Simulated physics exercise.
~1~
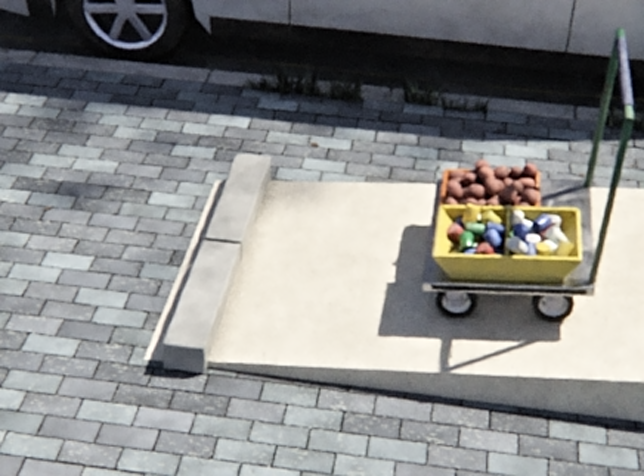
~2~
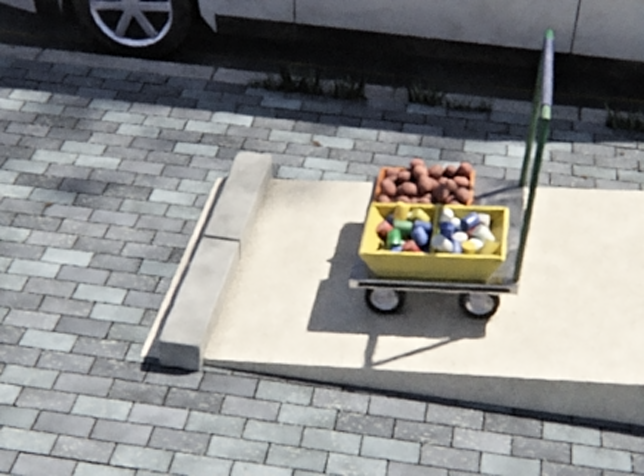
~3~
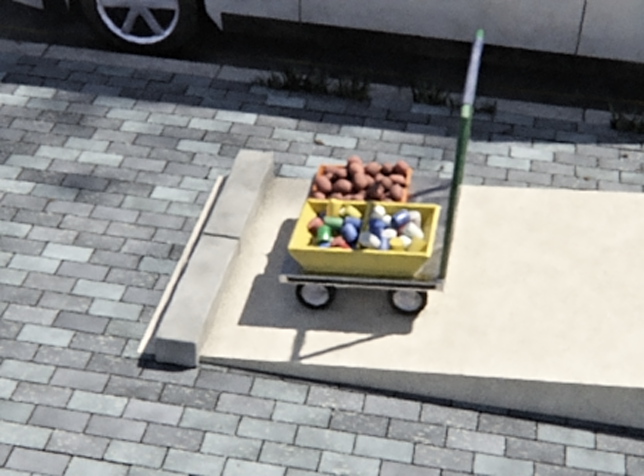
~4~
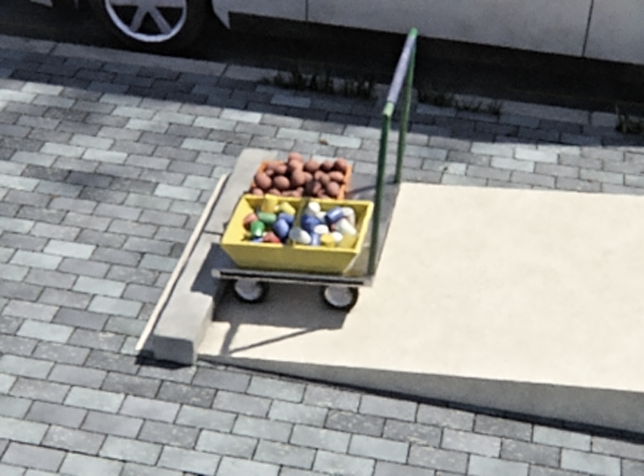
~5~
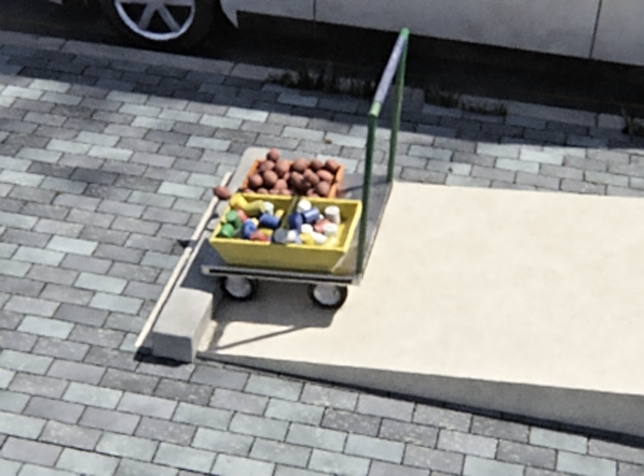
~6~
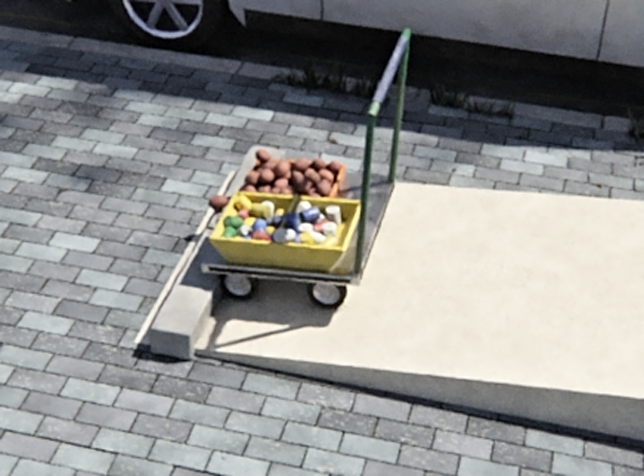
A flat trolley with a tall green handle at its right end stands on a pale ramp over grey paving, seen from above and to the side, with part of a white vehicle behind. It carries a yellow tub of mixed coloured pieces in front and an orange tub of reddish-brown potatoes behind. The trolley rolls left down the ramp towards a grey kerb. It comes to a stop against the kerb without tipping, and the loads shift left. A potato slides out past the orange tub's left end, while the yellow tub keeps its load and the trolley stays still.
